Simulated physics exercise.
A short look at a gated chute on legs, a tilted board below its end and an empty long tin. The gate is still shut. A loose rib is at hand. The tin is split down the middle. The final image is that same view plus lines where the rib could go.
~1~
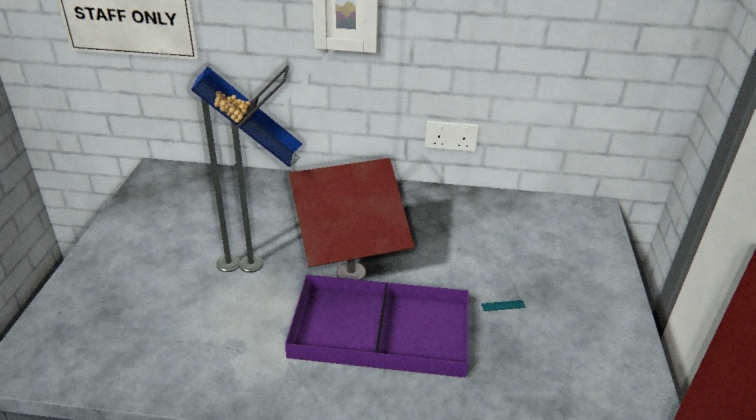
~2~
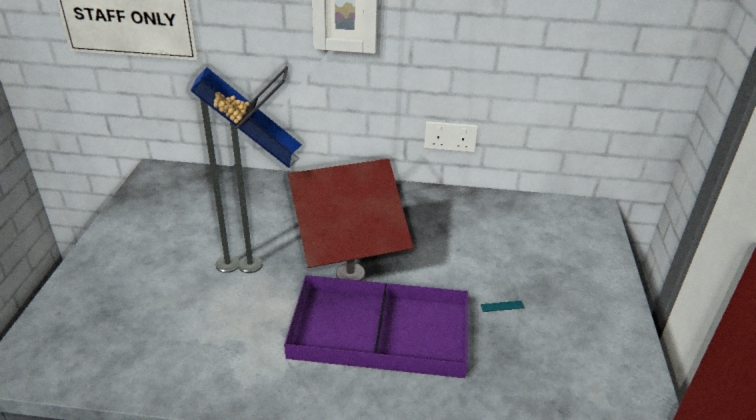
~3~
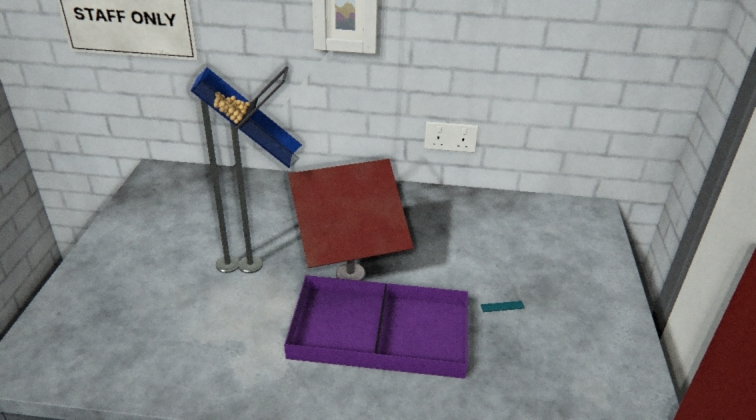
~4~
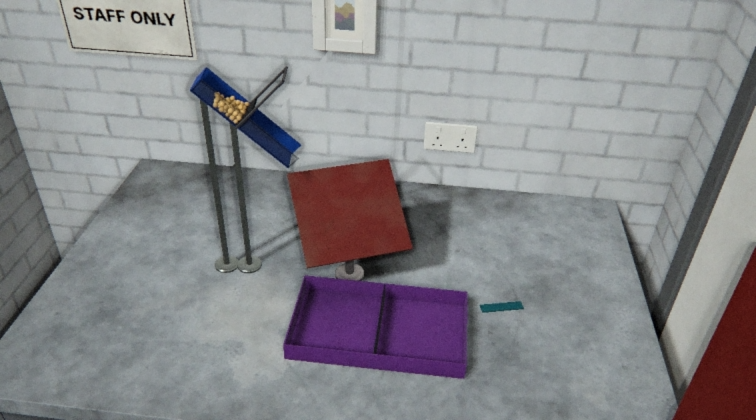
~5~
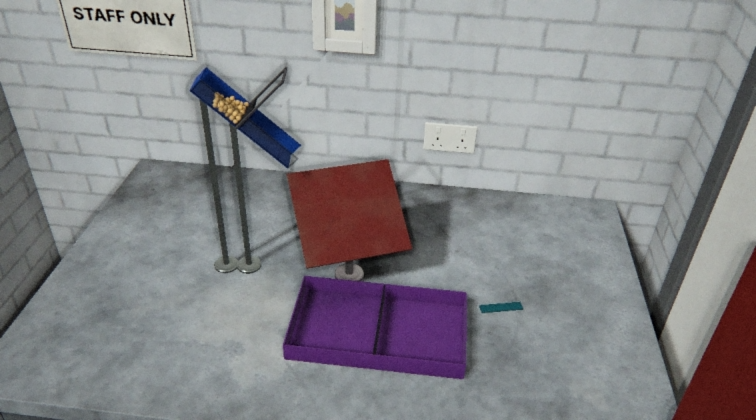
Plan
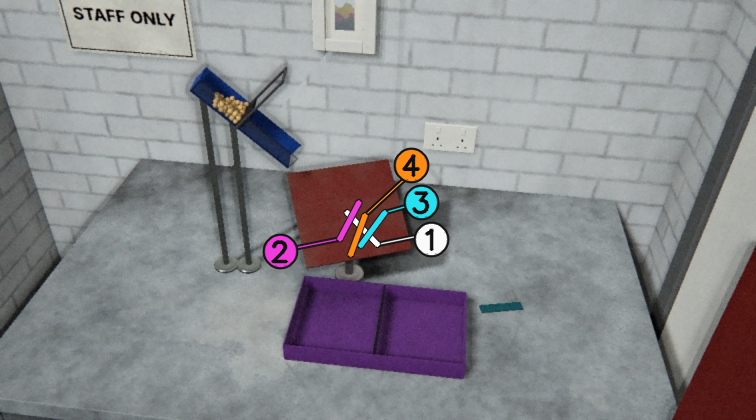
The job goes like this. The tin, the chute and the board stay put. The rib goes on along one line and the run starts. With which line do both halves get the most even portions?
1.
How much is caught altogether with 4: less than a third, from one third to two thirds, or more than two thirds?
More than two thirds.
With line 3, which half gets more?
The left half.
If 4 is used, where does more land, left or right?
The left half.
On the marked copy, line 1 from (347, 212) to (377, 244); line 2 from (358, 202) to (339, 239); line 3 from (384, 212) to (360, 245); line 4 from (364, 215) to (350, 254).
Choosing 1, of what is caught, close to a third in the left half, close to two thirds in the right.
Choosing 2, of what is caught, all but a few in the left half, a small share in the right.
Choosing 3, of what is caught, all but a few in the left half, only a few in the right.
Choosing 4, of what is caught, the bulk in the left half, a small share in the right.
